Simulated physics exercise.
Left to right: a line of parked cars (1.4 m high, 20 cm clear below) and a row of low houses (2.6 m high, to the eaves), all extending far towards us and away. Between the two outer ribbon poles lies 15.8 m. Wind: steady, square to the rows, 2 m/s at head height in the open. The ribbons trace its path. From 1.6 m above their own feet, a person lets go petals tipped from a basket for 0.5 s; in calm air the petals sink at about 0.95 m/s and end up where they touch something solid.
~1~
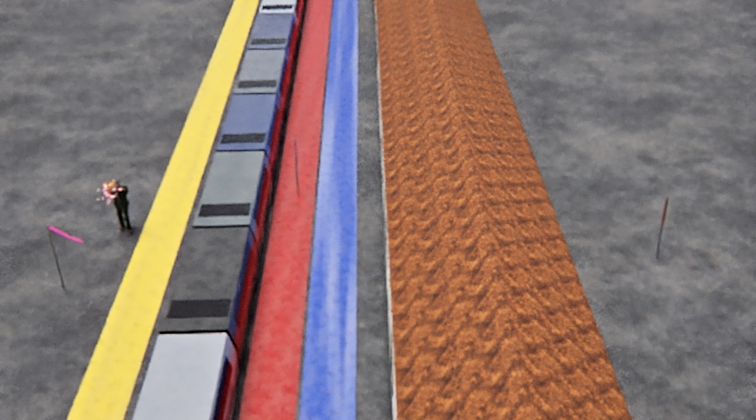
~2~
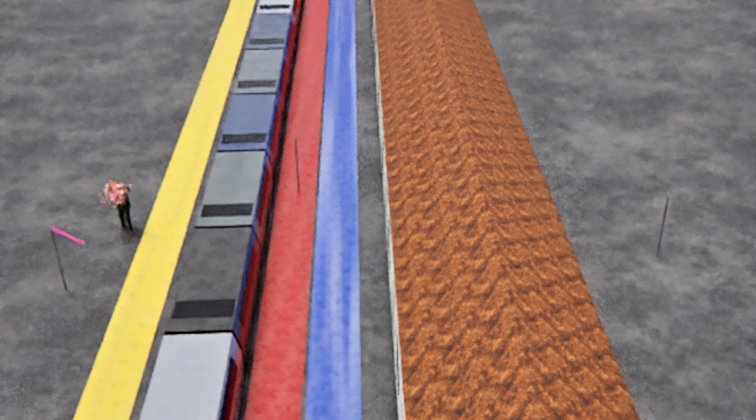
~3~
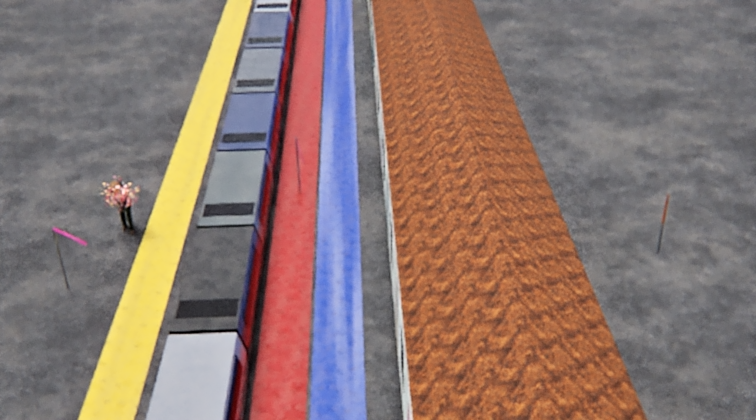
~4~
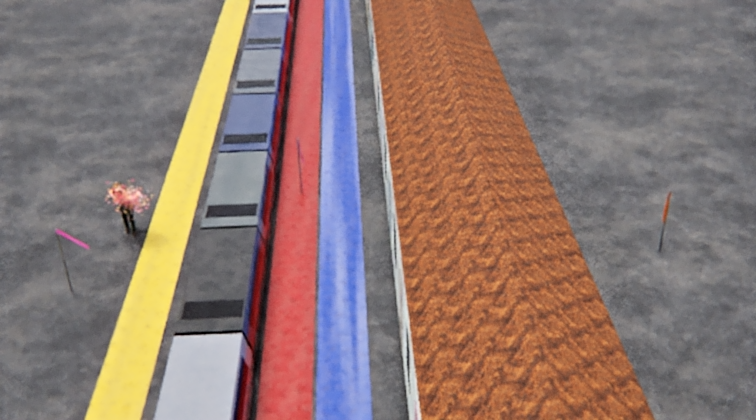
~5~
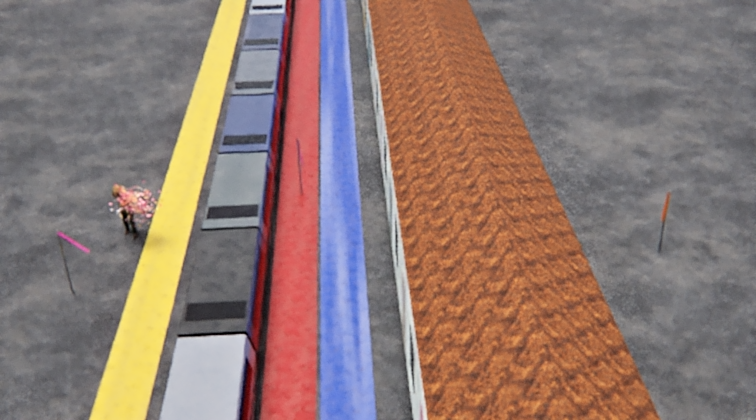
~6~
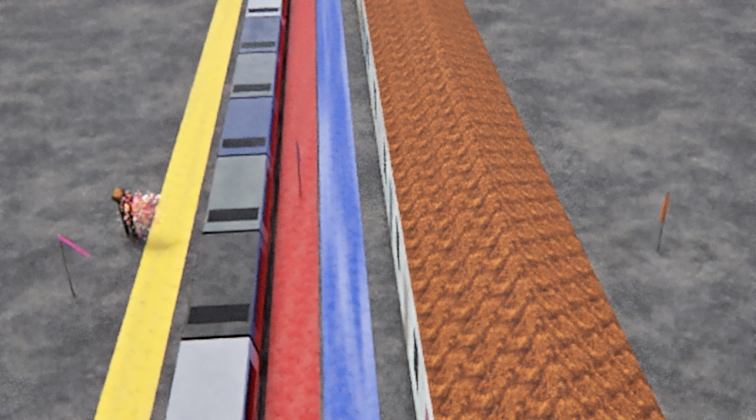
To begin with, a person left of a yellow strip, a line of vehicles, red and blue strips and a long orange-brown roof releases a small pink cluster of petals. The petals spread, then drift rightward and slightly down beside the person, while the left pole's pink ribbon keeps slanting right.
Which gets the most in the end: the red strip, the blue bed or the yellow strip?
Yellow.
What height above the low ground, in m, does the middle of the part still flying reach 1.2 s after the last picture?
Somewhere near 0.6 metres, I'd say.
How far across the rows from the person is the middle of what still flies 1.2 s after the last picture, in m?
1.5 metres.
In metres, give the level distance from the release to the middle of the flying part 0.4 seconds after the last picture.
Around 1.0 m.
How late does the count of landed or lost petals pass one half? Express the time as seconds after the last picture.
At about 1.6 s.
Then, 0.4 s after the last picture, 98 % is in the air or yet to come; 0 % lies on the blue bed, 1 % on the yellow strip and 0 % on the red strip; the middle of what still flies is 1.0 m above the low ground, near (157, 218).
Then, 1.2 s after the last picture, 68 % is in the air or yet to come; 0 % lies on the blue bed, 30 % on the yellow strip and 0 % on the red strip; the middle of what still flies is 0.5 m above the low ground, near (180, 229).
Then, 2.7 s after the last picture, 7 % is in the air or yet to come; 0 % lies on the blue bed, 60 % on the yellow strip and 0 % on the red strip.
Then, 7.2 s after the last picture, 1 % is in the air or yet to come; 0 % lies on the blue bed, 61 % on the yellow strip and 0 % on the red strip.
Then, 44.2 s after the last picture, 0 % is in the air or yet to come; 0 % lies on the blue bed, 61 % on the yellow strip and 1 % on the red strip.
